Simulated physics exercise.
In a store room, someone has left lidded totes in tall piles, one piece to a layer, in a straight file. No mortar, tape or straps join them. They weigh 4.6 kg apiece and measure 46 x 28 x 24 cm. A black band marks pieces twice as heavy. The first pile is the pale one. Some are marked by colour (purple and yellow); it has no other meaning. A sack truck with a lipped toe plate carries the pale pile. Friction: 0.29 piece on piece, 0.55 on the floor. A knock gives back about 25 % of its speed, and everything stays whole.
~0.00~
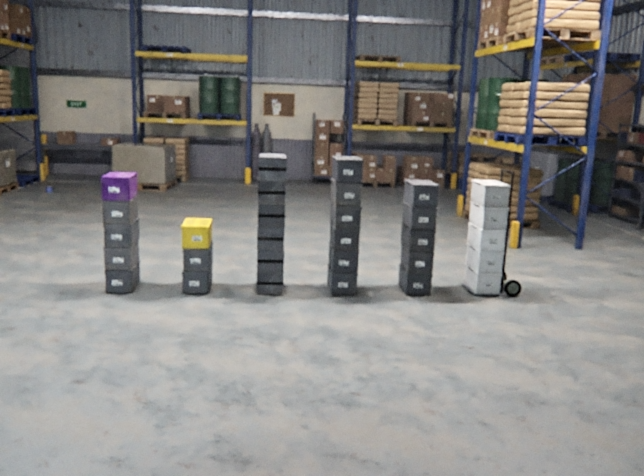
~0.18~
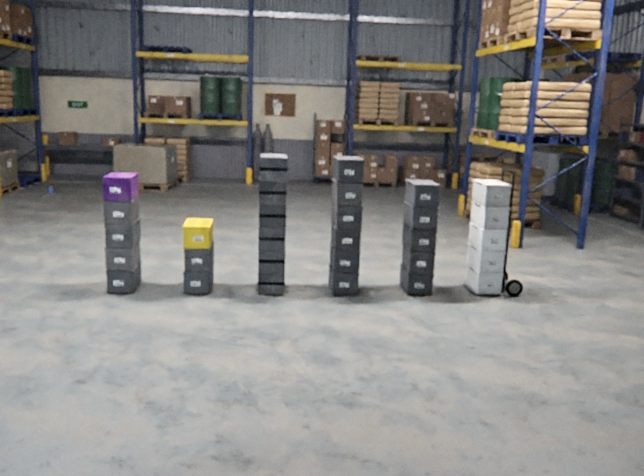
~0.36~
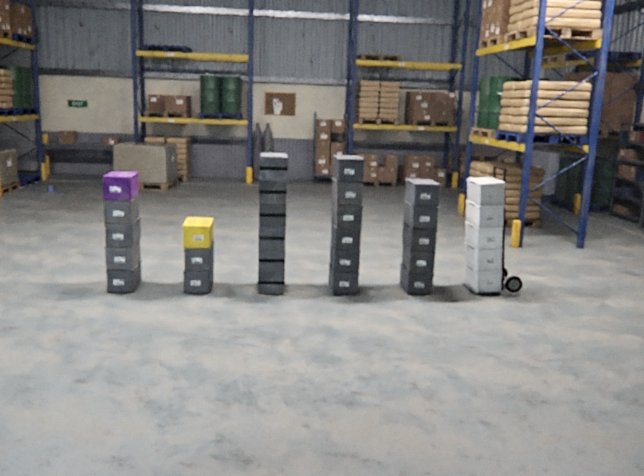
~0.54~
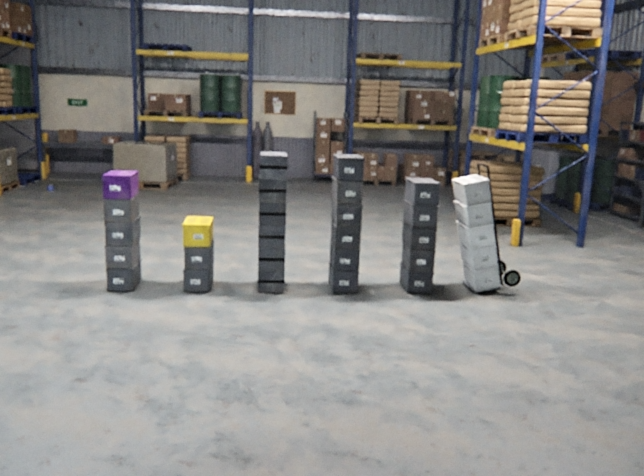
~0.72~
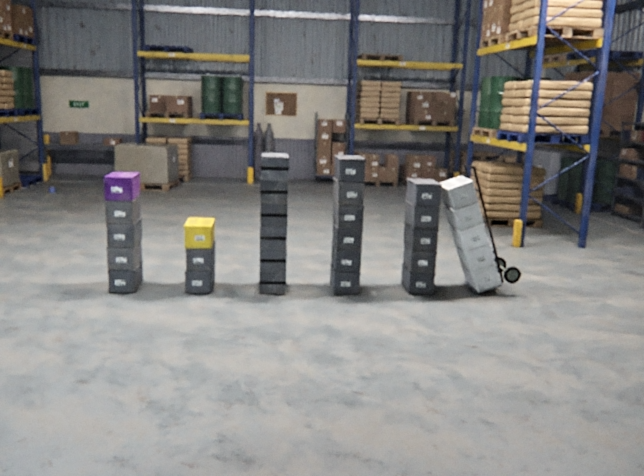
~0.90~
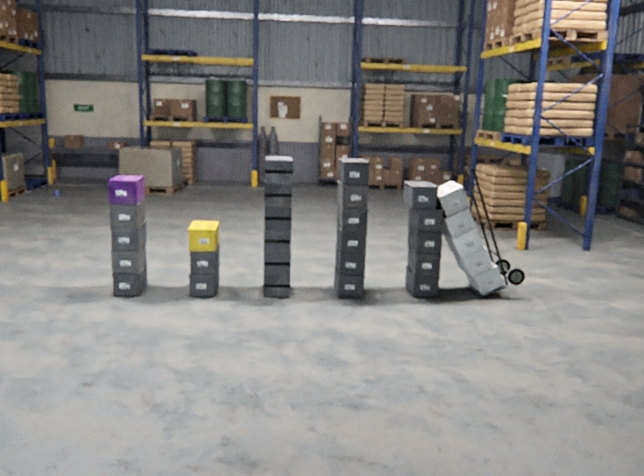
The pale stack of boxes on a hand truck at the right end of a row in a warehouse stood upright at first, then leaned steadily left until its top met the neighbouring dark stack.
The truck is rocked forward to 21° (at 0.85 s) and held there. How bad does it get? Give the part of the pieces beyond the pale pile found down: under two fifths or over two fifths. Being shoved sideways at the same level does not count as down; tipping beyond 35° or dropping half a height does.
More than two fifths of them.
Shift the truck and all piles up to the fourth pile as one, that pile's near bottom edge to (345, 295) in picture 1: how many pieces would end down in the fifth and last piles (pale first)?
Then fifth 2, last 0.
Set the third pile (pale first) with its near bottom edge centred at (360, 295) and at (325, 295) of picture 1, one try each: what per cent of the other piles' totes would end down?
About 90 and 20 per cent.
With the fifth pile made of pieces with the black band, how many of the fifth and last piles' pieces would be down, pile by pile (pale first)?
In that case fifth 3, last 4.
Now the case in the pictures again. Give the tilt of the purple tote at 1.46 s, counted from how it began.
About 0°.
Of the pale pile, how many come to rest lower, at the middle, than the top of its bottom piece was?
The count is 2.
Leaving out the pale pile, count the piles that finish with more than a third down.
The count is 5.
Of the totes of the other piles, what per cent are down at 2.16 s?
By then 20 per cent.
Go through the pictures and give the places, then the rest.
In the first frame (pixels give the middle of a visible side), truck frame (511, 198) 0° forward; purple tote (115, 189); yellow tote (195, 238); none of the others has stirred.
The second frame shows truck frame (512, 197) 0° forward; purple tote (117, 190).
The third frame shows truck frame 5° forward, top of the pale pile leaning 4°; purple tote (117, 189); none of the others has stirred.
The fourth frame shows truck frame (491, 191) 12° forward, top of the pale pile leaning 12°; purple tote (117, 188); none of the others has stirred.
The fifth frame shows truck frame (480, 191) 19° forward, top of the pale pile leaning 21°; purple tote (118, 189); none of the others has stirred.
The sixth frame shows truck frame (481, 194) 21° forward, top of the pale pile leaning 26°; purple tote (123, 193); yellow tote (202, 241); one has shifted.
After 1.46 s, 5 of the pale pile down; none of the 25 other totes down, 5 disturbed.
After 2.16 s, 5 of the pale pile down; 5 of the 25 other totes down.
After 3.26 s, 5 of the pale pile down; 16 of the 25 other totes down; yellow tote 16 cm from its place.
After 4.04 s, 5 of the pale pile down; 21 of the 25 other totes down; purple tote on its side; yellow tote 56° from how it stood, 27 cm lower.
In the end (5.2 s), 5 of the pale pile down; 22 of the 25 other totes down; yellow tote 53° from how it stood, 28 cm lower; purple tote 98 cm lower. That is 88 per cent. From the last view, middles, yellow tote near (152, 261), purple tote near (24, 296).
